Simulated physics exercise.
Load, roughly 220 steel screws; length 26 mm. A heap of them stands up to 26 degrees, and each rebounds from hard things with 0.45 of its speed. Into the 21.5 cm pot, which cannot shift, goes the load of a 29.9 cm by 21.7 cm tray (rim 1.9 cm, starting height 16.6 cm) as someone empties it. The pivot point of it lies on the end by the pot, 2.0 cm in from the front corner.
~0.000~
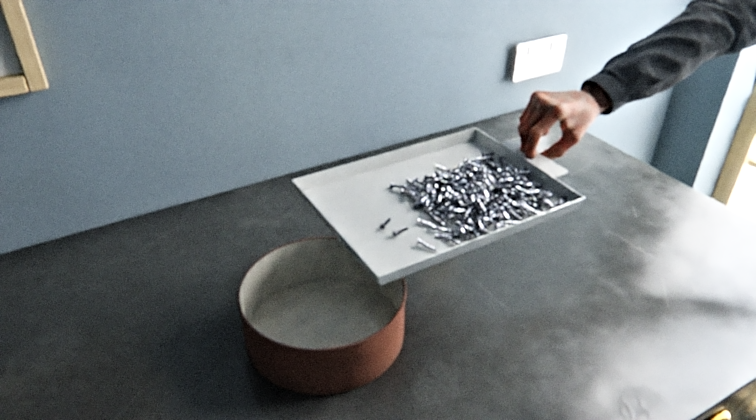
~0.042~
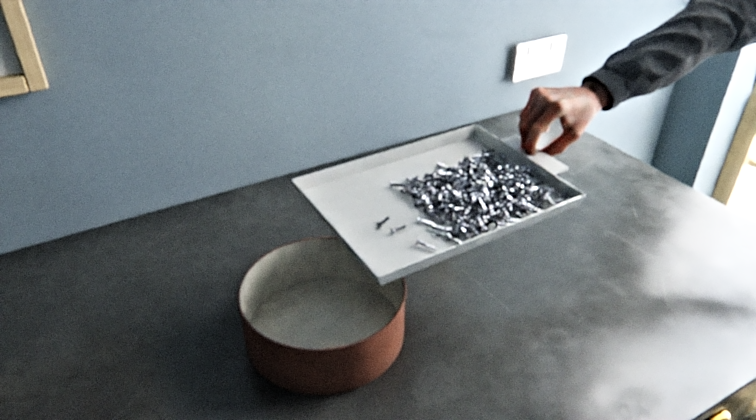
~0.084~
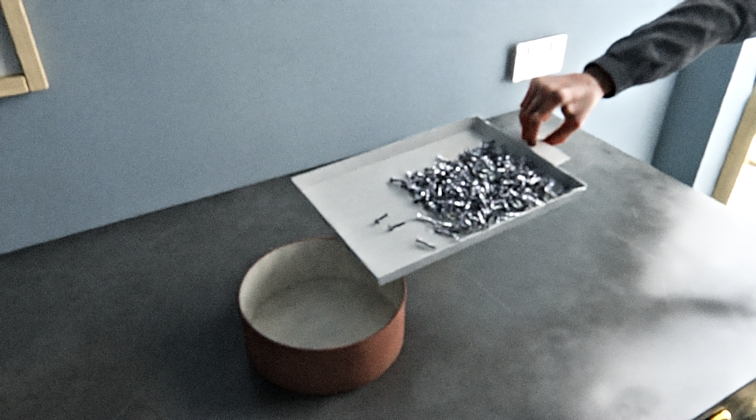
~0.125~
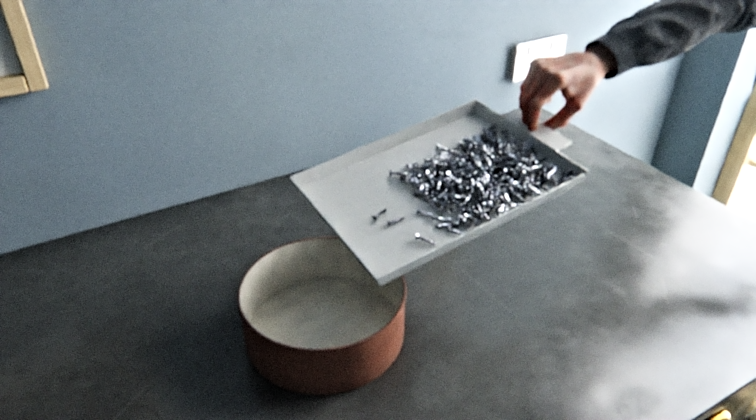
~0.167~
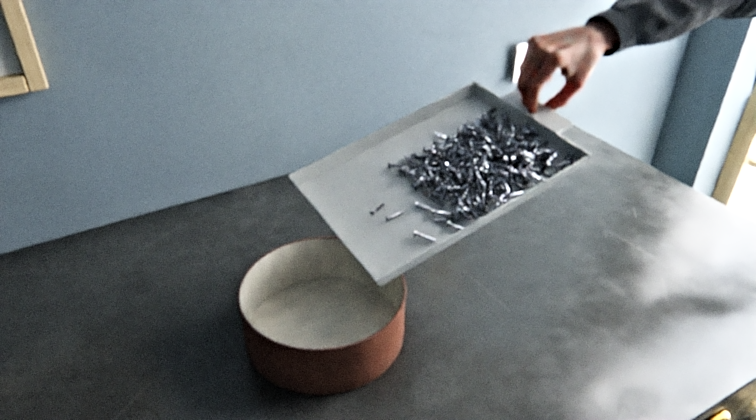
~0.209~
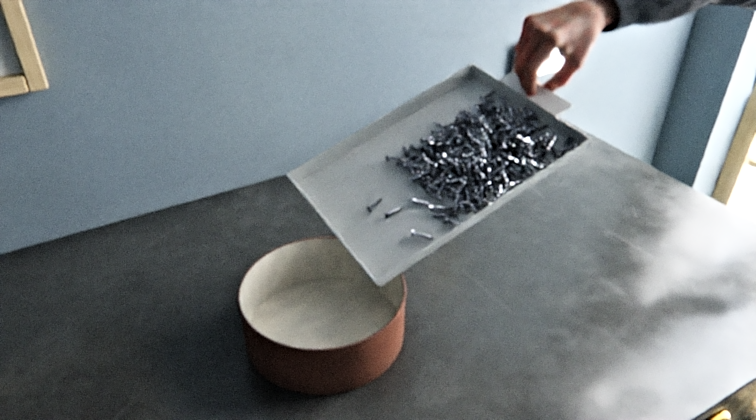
A pale tray holding a heap of small metal screws tilted gradually more steeply as a hand raised its right end, while its lower left corner stayed above a round reddish-brown pot on a dark counter.
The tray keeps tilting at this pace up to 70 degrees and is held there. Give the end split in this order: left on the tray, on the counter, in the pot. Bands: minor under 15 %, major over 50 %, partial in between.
Tray: Minor, counter: Major, pot: Partial.
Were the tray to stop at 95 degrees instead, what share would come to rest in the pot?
The pot would get around 25 per cent.
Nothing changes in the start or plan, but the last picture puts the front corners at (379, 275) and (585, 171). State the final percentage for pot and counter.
The pot gets 5 and the counter 85.
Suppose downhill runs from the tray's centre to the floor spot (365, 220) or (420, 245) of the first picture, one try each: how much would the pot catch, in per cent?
First try: About 65 percent; second try: About 0 percent.
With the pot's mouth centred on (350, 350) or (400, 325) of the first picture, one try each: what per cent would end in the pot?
In order, about 80 and about 25 per cent.
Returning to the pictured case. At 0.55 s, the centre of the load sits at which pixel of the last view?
Approximately (385, 194) in the last view.
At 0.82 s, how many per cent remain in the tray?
Close to 5 in a hundred parts of the load.
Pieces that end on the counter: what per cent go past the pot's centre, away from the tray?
Roughly 100 percent of the spill.
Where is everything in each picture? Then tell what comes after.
Tray tilt 0 degrees, front corners at (380, 272) and (579, 197); middle of the pieces at (480, 196); pot at (323, 287), in the first frame.
Tray tilt 1 degrees, front corners at (380, 272) and (580, 194); middle of the pieces at (480, 193), in the second frame.
Tray tilt 4 degrees, front corners at (379, 273) and (581, 185), lowest corner left front; middle of the pieces at (481, 187), in the third frame.
Tray tilt 8 degrees, front corners at (378, 274) and (583, 171), lowest corner left front; middle of the pieces at (481, 177), in the fourth frame.
Tray tilt 14 degrees, front corners at (377, 275) and (584, 155), lowest corner left front; middle of the pieces at (480, 165), in the fifth frame.
Tray tilt 19 degrees, front corners at (376, 276) and (584, 139), lowest corner left front; middle of the pieces at (479, 154); pot at (323, 287). Its pace works out near 130 degrees a second, in the sixth frame.
After 0.42 s, tilt 46 degrees; the tray holds 100 %, the pot 0 %.
After 0.55 s, tilt 63 degrees; the tray holds 100 %, the pot 0 %.
After 0.82 s, tilt 70 degrees; the tray holds 5 %, the pot 25 %.
By 2.0 s all is still; tray 5 %, counter 65 %, pot 30 %.
